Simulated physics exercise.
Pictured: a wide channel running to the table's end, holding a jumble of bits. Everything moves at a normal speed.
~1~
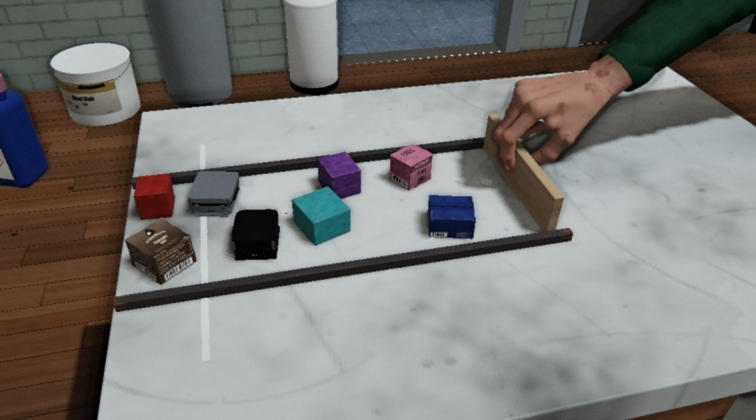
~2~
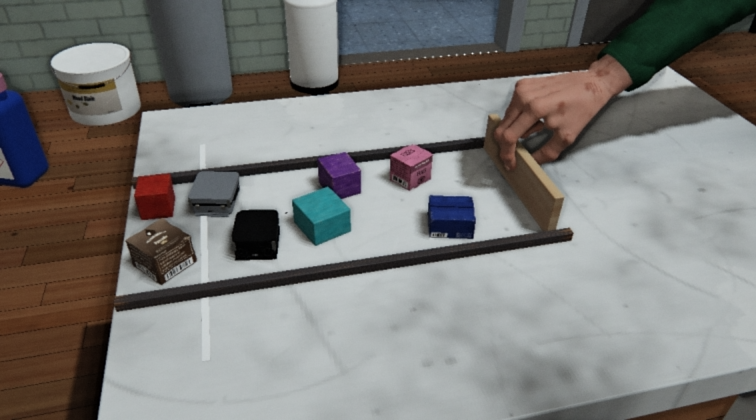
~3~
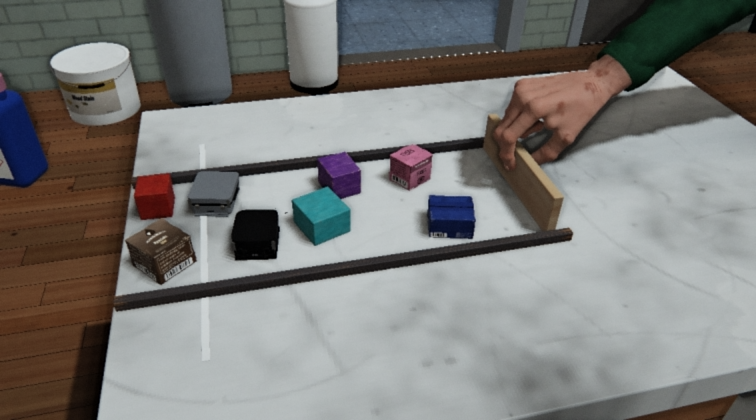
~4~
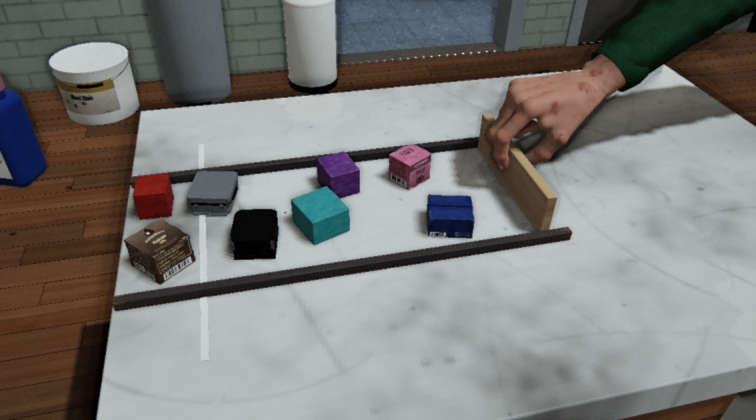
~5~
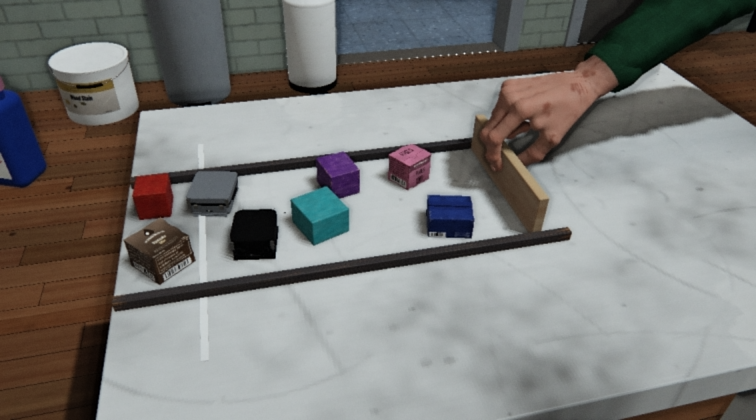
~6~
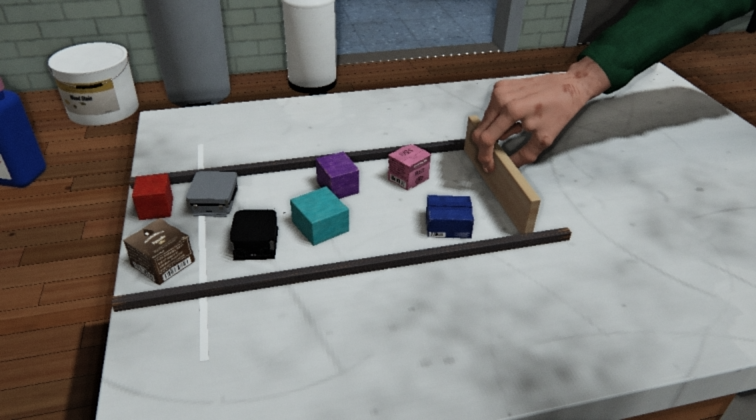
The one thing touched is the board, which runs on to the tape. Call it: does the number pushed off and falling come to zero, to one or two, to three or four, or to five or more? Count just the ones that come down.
It comes to three or four.
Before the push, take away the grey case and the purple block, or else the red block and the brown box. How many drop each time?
I'd say 1 the first time and 1 the second time.
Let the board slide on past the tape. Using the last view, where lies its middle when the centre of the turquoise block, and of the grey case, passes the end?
First near (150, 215), second near (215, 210).
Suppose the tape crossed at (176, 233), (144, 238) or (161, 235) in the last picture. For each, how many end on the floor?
Taken one after another, the numbers are 5, 6 and 5.
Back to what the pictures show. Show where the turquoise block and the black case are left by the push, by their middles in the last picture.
Turquoise block at (169, 225), black case at (130, 251).
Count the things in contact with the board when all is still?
In total, 3.
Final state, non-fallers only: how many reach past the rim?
The answer comes to 1.
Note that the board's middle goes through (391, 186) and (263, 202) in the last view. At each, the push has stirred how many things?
The number moved is 3 and then 8.
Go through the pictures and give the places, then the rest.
In the first picture, red block (155, 197); brown box (162, 251); grey case (216, 194); board (519, 170); tape (204, 230).
In the second picture, brown box (162, 251); blue box (451, 217).
In the third picture, grey case (215, 194); board (519, 170).
In the fourth picture, red block (154, 196); purple block (338, 176).
In the fifth picture, brown box (160, 251); pink box (410, 167).
In the sixth picture, red block (153, 197); brown box (160, 251); grey case (214, 194); board (498, 172); tape (202, 230).
Soon after, none off yet; red block at rest near (153, 197); brown box at rest near (160, 251); grey case at rest near (214, 194).
Then, none off yet; red block tipped well over near (92, 211); brown box moved a little near (137, 259); grey case moved about its own width near (144, 201).
At rest, the number that fall off is three or four; fallen, grey case, brown box and red block.
